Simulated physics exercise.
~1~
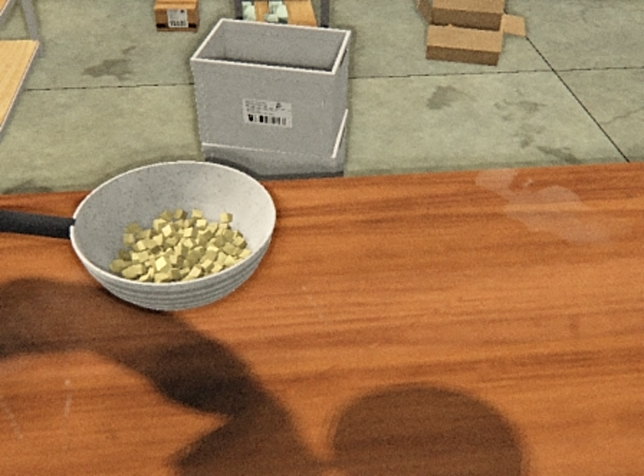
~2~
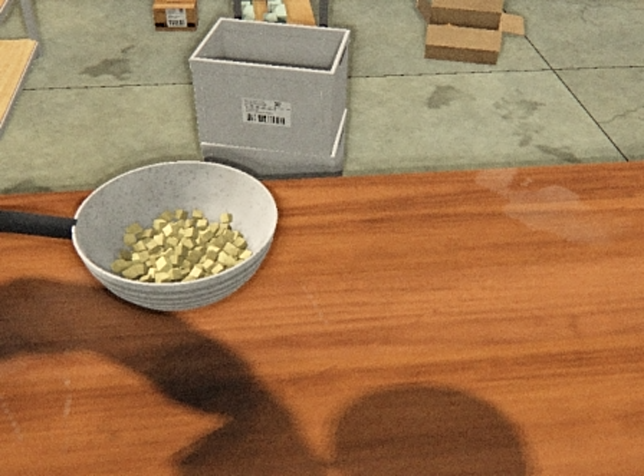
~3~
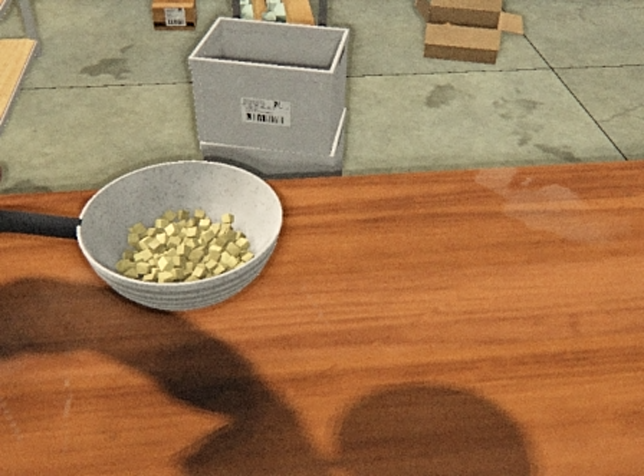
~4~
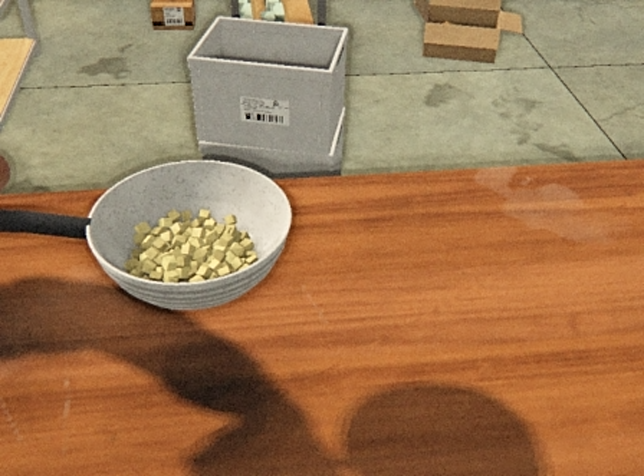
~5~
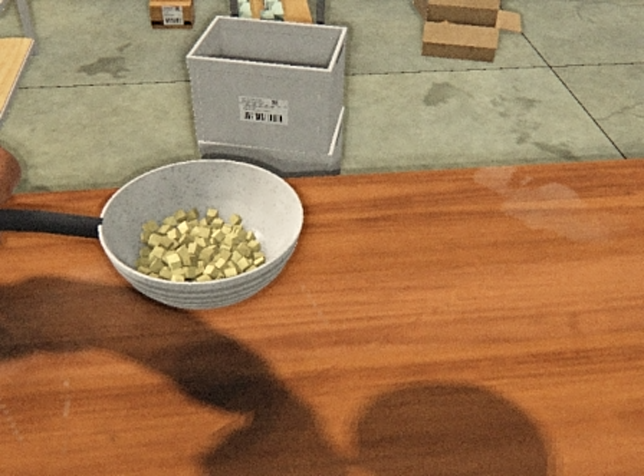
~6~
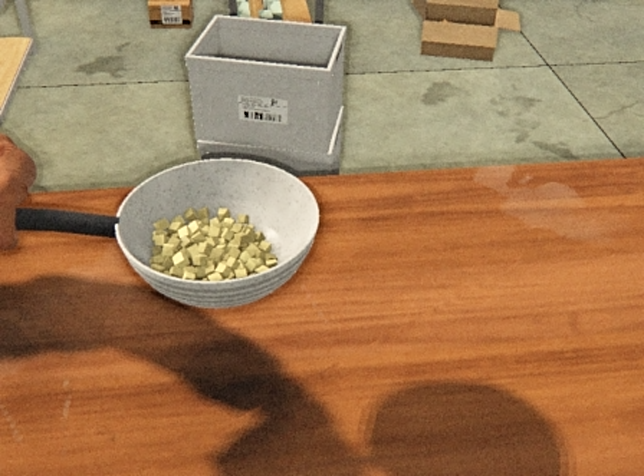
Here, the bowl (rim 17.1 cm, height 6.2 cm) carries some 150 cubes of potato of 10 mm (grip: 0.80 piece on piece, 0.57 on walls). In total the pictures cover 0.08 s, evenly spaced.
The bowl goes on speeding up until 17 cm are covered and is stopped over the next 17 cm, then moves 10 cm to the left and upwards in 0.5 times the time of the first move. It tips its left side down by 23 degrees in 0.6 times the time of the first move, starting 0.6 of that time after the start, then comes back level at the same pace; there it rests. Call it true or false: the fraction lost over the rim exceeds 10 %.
False.
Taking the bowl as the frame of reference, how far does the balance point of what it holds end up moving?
The shift is about 2.5 cm.
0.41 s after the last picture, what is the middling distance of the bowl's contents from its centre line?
That would be about 4.0 cm from the centre line.
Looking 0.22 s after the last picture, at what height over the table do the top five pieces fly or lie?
I'd estimate close to 22 centimetres up from the table.
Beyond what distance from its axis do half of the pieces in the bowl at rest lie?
Some 4.0 centimetres from the centre line.
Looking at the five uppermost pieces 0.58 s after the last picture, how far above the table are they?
About 30 cm above the table.
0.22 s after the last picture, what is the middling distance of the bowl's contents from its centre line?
I'd say somewhere around 3.5 cm.
Then, 0.22 s after the last picture, tilt 7 degrees; bowl 100 %; middle of all pieces near (537, 231).
Then, 0.41 s after the last picture, tilt 21 degrees; bowl 100 %; middle of all pieces near (501, 173).
Then, 0.58 s after the last picture, tilt 0 degrees; bowl 100 %; middle of all pieces near (450, 172).
Then, 0.74 s after the last picture, tilt 0 degrees; bowl 100 %; middle of all pieces near (452, 174).
In the end, bowl 100 %.
